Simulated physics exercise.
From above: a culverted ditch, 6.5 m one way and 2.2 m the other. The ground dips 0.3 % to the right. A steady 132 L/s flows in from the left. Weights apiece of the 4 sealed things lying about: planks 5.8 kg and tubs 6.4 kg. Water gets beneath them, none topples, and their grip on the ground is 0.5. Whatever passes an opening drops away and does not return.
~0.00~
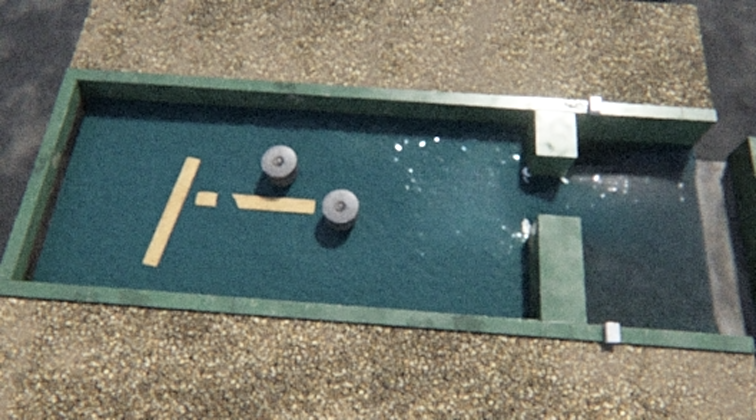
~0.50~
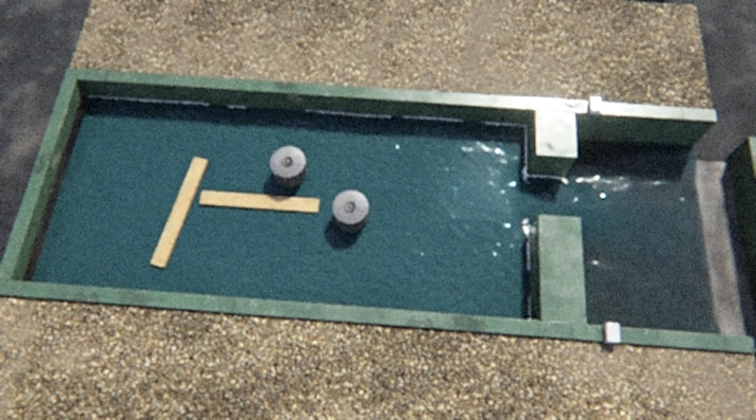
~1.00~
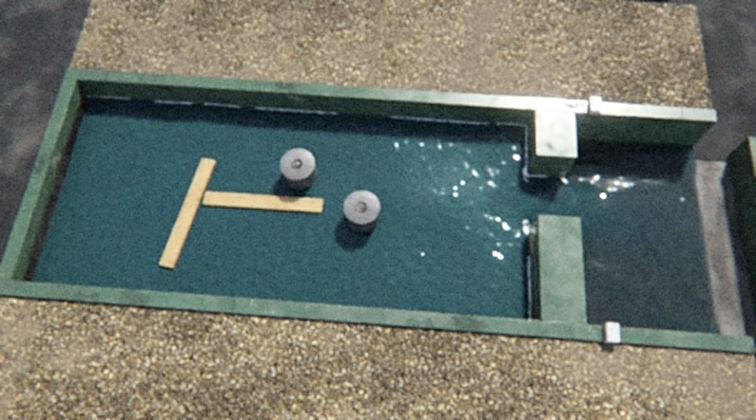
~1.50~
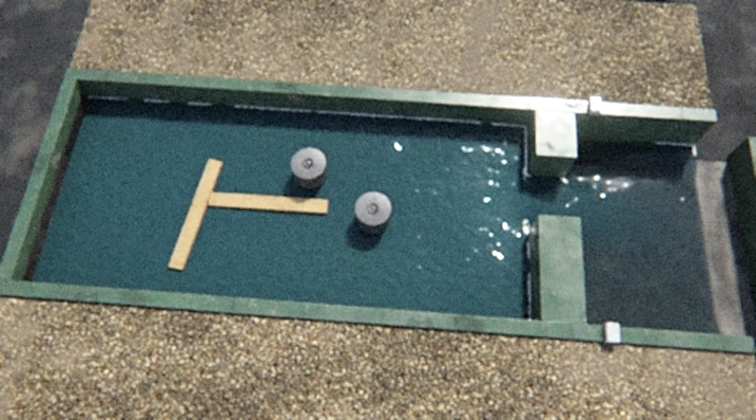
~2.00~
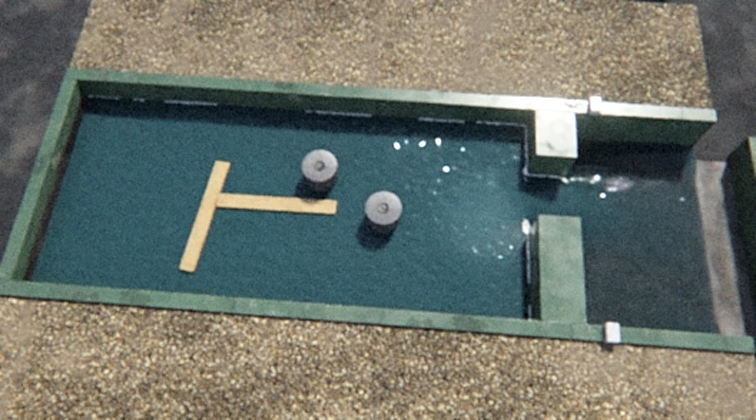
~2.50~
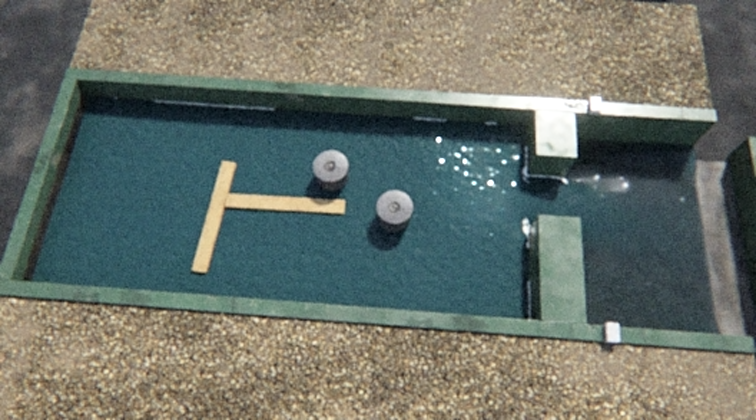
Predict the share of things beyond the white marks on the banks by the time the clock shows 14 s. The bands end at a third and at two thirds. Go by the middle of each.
That comes to two thirds or more.
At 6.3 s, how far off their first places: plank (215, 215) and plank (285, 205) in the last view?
In turn: 140 cm, 120 cm.
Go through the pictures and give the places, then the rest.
In the first picture, a tub at (279, 161) floats; a tub at (340, 206) floats; about 2690 L in view; 0 of 4 have shifted.
In the second picture, a tub at (288, 162), afloat, 9 cm from its start; a tub at (350, 207) floats, 10 cm from its start; 23 cm deep round most things; 3 of 4 have shifted.
In the third picture, a tub at (297, 164) floats, 19 cm from its start; a tub at (362, 207) floats, 21 cm from its start; about 2710 L in view; 4 of 4 have shifted.
In the fourth picture, a tub at (308, 163), afloat, 30 cm from its start; a tub at (373, 208) floats, 32 cm from its start; about 2710 L in view; 4 of 4 have shifted.
In the fifth picture, a tub at (319, 166), afloat, 41 cm from its start; a tub at (384, 208), afloat, 42 cm from its start; 24 cm deep round most things; 4 of 4 have shifted.
In the sixth picture, a tub at (331, 166), afloat, 53 cm from its start; a tub at (395, 207) floats, 53 cm from its start; about 2730 L in view; 4 of 4 have shifted.
After 3.5 s 0 of 4 are over the mark; 4 afloat.
After 6.3 s 0 of 4 are over the mark; 4 afloat.
After 10.0 s 2 of 4 are over the mark; 2 afloat.
After 14.0 s 3 of 4 are over the mark; 1 afloat.
